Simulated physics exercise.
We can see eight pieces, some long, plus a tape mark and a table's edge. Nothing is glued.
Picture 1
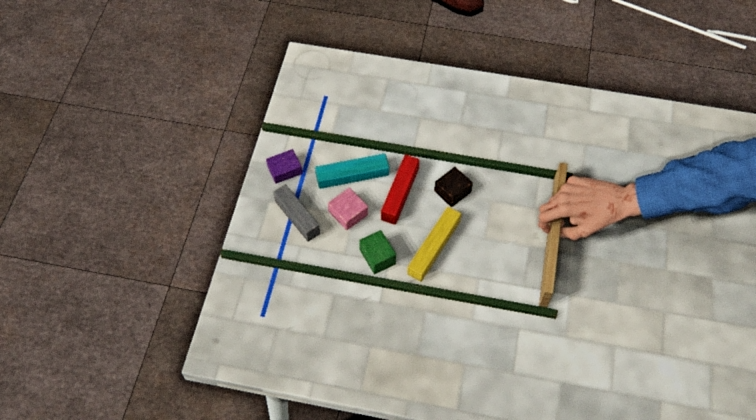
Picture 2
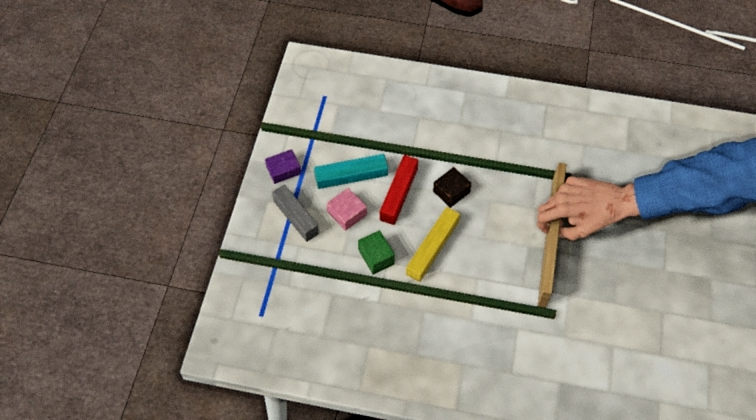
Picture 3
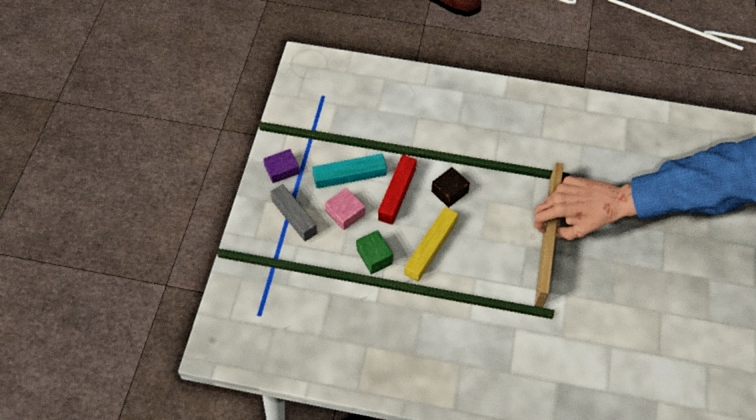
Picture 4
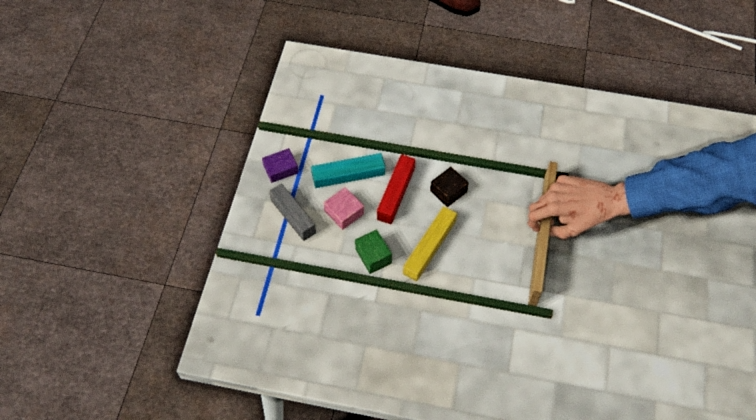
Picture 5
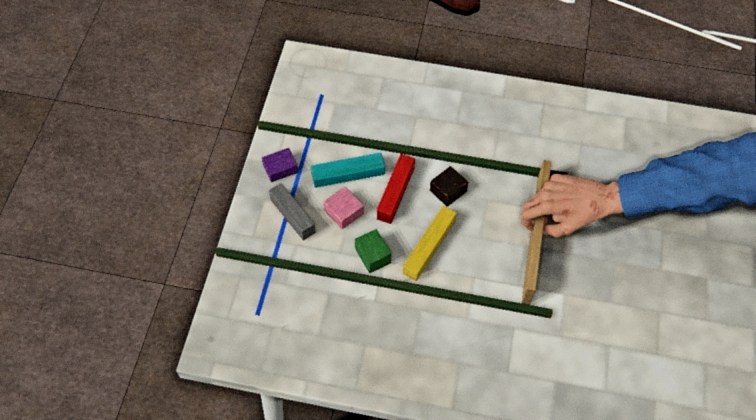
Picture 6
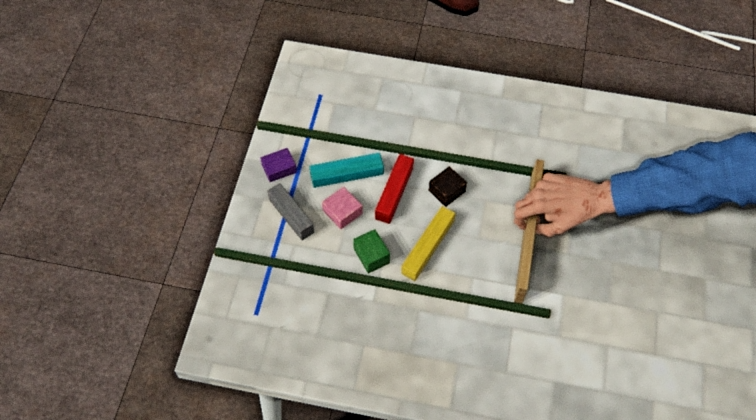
In the video, a hand holds a wooden board upright across two dark green rails on a pale table and slides it slightly left toward eight colored blocks and bars, which stay in place around a blue line.
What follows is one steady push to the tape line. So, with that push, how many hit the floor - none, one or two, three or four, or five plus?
The ones that fall? Three or four of them, I think.
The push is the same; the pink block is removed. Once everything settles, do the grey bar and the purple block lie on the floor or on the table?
Outcome for the grey bar: It drops; for the purple block: It drops.
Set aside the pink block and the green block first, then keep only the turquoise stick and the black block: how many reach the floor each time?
That makes 1 fallen, then 1 fallen in the other try.
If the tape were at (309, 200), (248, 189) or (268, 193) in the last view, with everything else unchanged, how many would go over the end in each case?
The counts: 1, 6 and 5.
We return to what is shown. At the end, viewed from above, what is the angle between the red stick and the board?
About 10 degrees.
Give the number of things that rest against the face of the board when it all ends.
The number is 2.
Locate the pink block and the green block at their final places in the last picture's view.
The pink block stops around (232, 197); the green block around (252, 222).
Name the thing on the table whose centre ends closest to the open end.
Looking at the middles, it's the pink block.
A little later, none off yet; purple block at rest near (279, 165); grey bar at rest near (291, 212); turquoise stick at rest near (347, 170).
Next, none off yet; purple block moving near (276, 163); grey bar moving near (283, 216); turquoise stick shifted about its own width near (295, 173).
When it is over, the number that fall off is three or four; down, turquoise stick, grey bar and purple block.
